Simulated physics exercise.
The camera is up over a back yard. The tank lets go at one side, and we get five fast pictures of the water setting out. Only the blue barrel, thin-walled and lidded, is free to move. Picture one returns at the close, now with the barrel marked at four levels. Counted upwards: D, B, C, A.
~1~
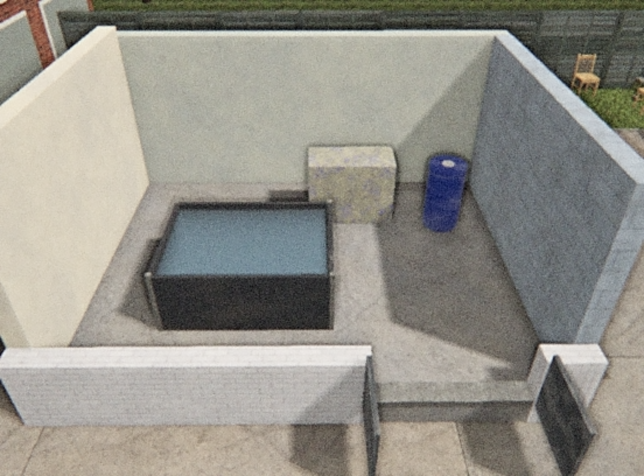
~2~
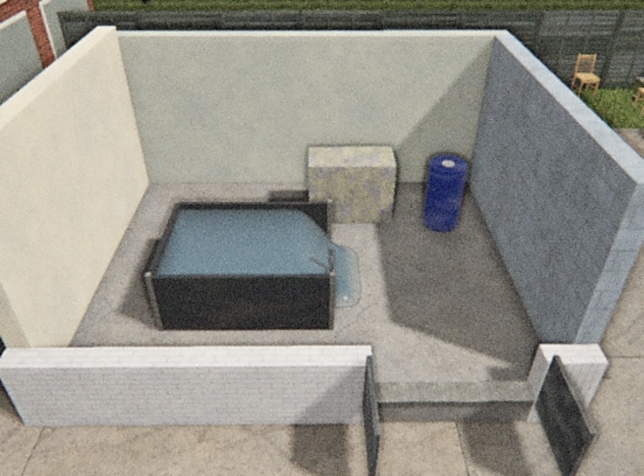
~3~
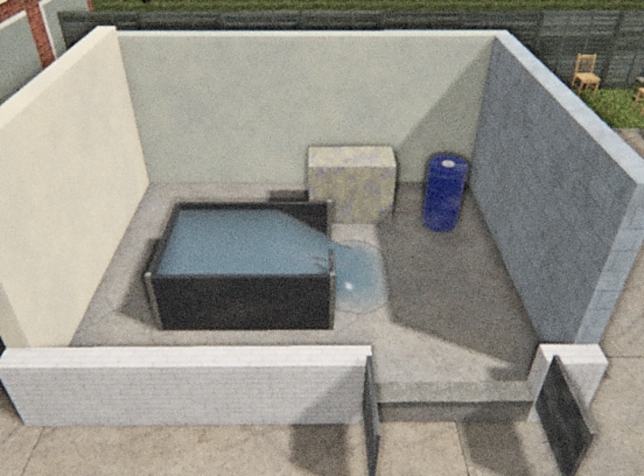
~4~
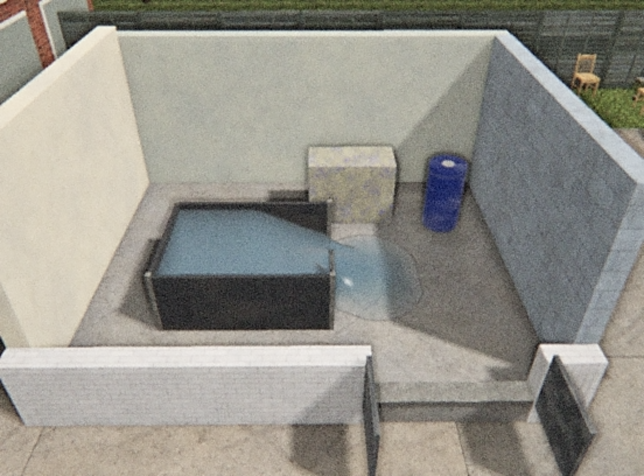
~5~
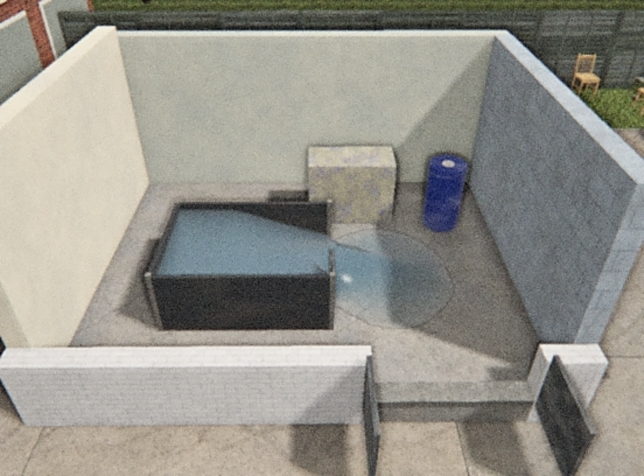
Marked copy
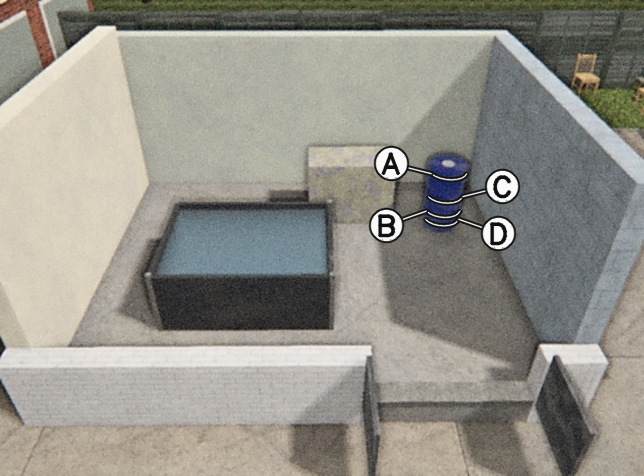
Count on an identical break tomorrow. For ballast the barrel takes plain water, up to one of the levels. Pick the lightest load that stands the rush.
Line C.
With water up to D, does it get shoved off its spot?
Yes, that goes wrong.
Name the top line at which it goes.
The answer is B.
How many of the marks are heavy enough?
Two of them.
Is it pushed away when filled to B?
Yes, it does.
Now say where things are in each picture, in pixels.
In the first picture, lid of the blue barrel at (448, 164); tank full, its middle at (248, 241); open gate at (454, 349).
In the second picture, 2 % of the ground under water, its edge towards the barrel at (342, 248).
In the third picture, 5 % of the ground under water, its edge towards the barrel at (376, 254).
In the fourth picture, 9 % of the ground under water, its edge towards the barrel at (389, 243).
In the fifth picture, lid of the blue barrel at (448, 164); 13 % of the ground under water, its edge towards the barrel at (406, 237).
In white, A at (451, 179); B at (445, 217); C at (447, 203); D at (444, 225); from the bottom up D, B, C, A.
For line A, it does not move.
For line B, it is pushed about its own width away.
For line C, it does not move.
For line D, it is pushed about 4 times its own width away.
